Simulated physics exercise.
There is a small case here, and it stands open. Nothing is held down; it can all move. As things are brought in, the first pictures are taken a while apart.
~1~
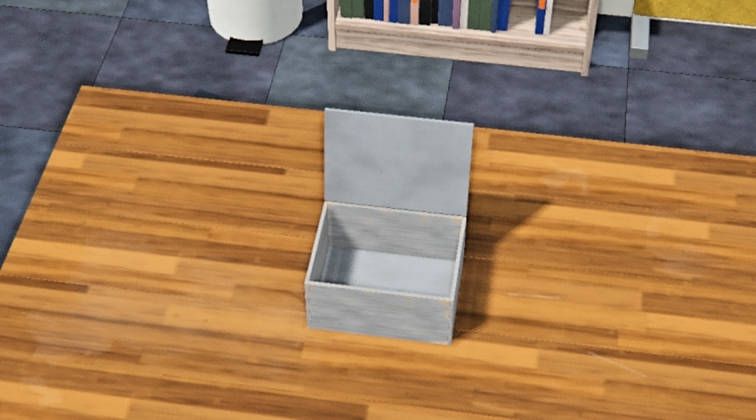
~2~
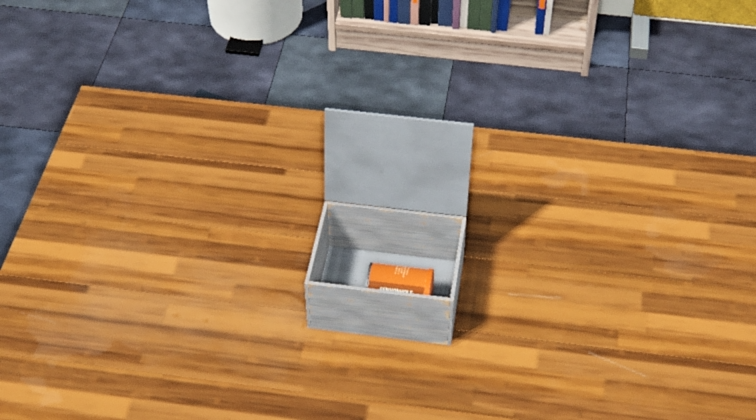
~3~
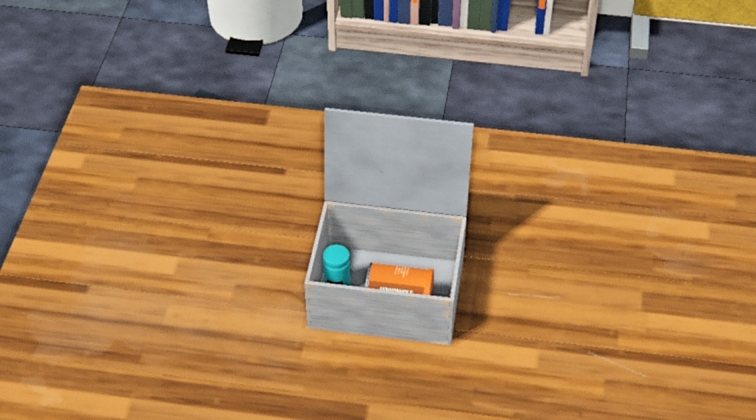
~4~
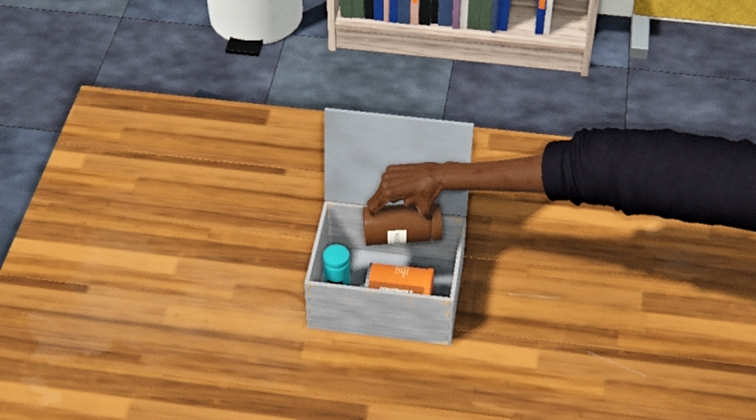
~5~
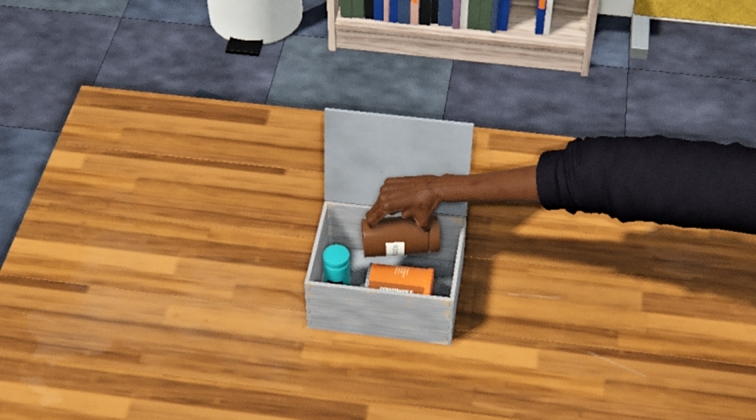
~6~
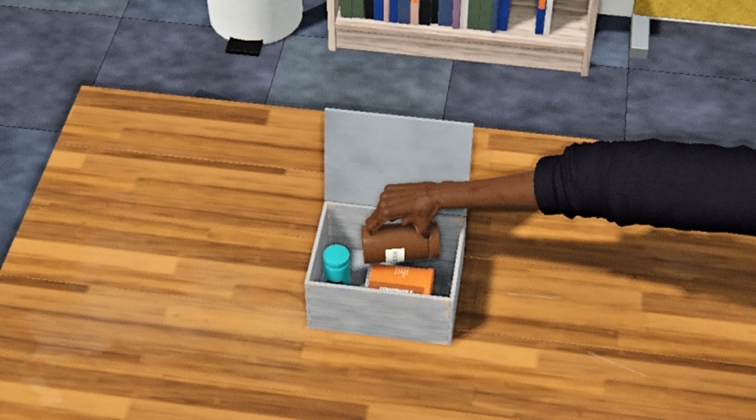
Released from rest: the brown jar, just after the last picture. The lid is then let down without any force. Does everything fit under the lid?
Oh look, the lid finishes down.
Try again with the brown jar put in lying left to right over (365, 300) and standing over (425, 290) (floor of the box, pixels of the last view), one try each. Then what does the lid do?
Trial 1: Lid lowered. Trial 2: Lid propped open.
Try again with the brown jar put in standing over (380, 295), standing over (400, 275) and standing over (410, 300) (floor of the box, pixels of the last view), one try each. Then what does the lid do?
Try 1: Lid stays raised; try 2: Lid stays raised; try 3: Lid stays raised.
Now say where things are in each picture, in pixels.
The last thing is not in view yet, in the first frame.
The last thing is not in view yet, in the second frame.
The last thing is not in view yet, in the third frame.
Still above its spot; brown jar (402, 224), in the fourth frame.
Still above its spot; brown jar (400, 236), in the fifth frame.
Put in, still held; brown jar (400, 242), in the sixth frame.
Then, 1.20 s past the last view, lid starting down; brown jar displaced about its own width near (393, 258).
Then, 1.80 s past the last view, lid 31° above the rim; brown jar displaced about its own width near (393, 258).
Finally, lid shut; moved from the start, brown jar; the other 2 still in place. Final places as the last picture's camera would see them, brown jar near (393, 258).
